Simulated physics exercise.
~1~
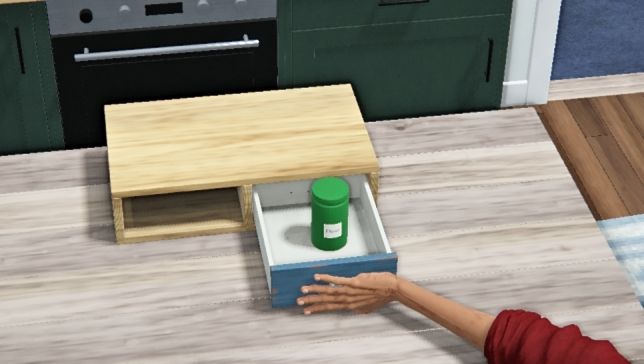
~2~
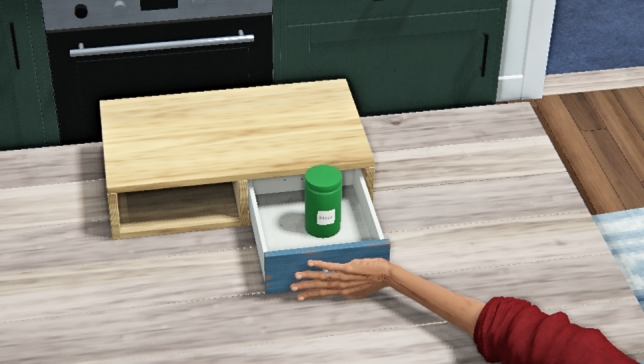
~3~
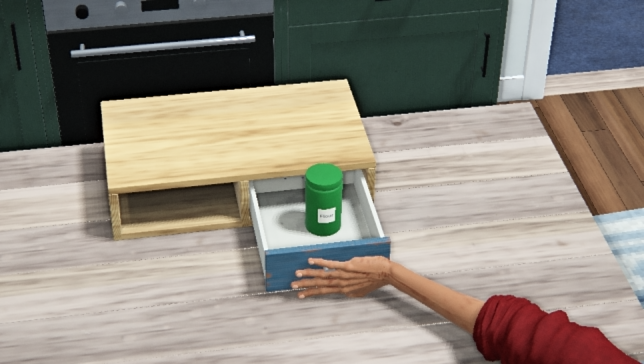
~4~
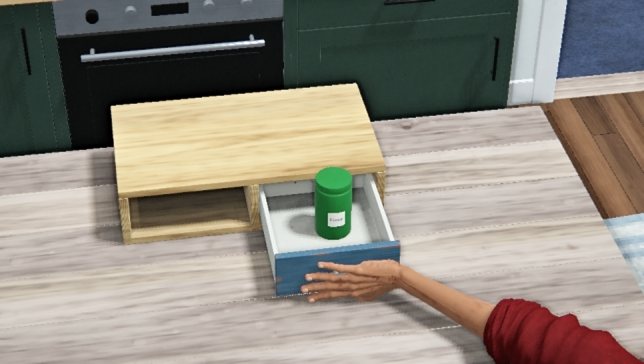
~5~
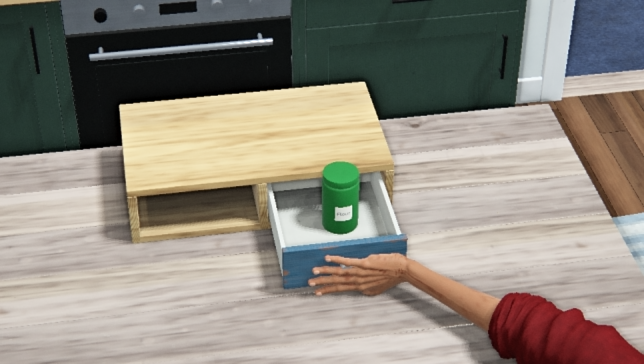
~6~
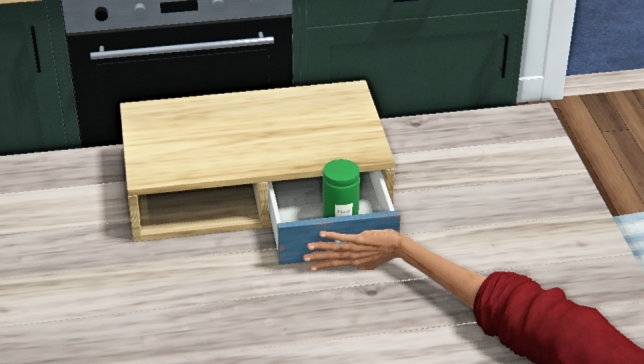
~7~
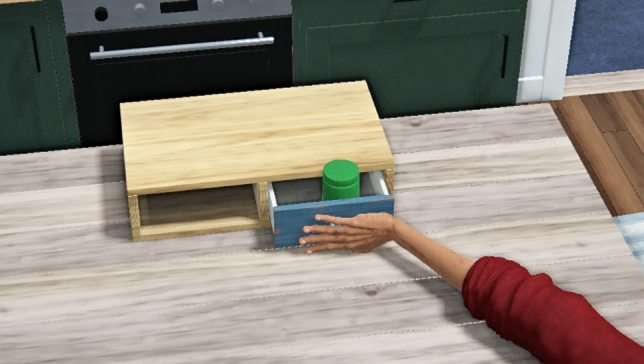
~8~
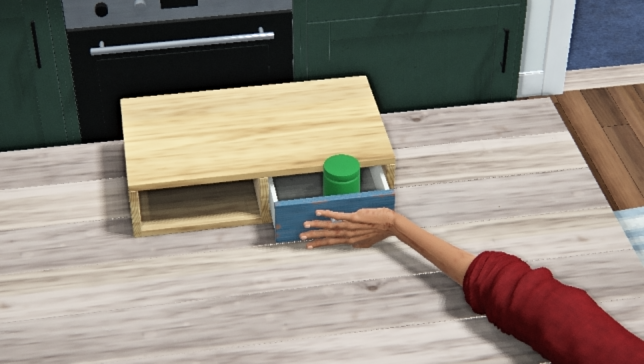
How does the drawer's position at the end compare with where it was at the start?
At the start the drawer is pulled well out of the chest, and by the end it has been pushed further in but still sits ajar.
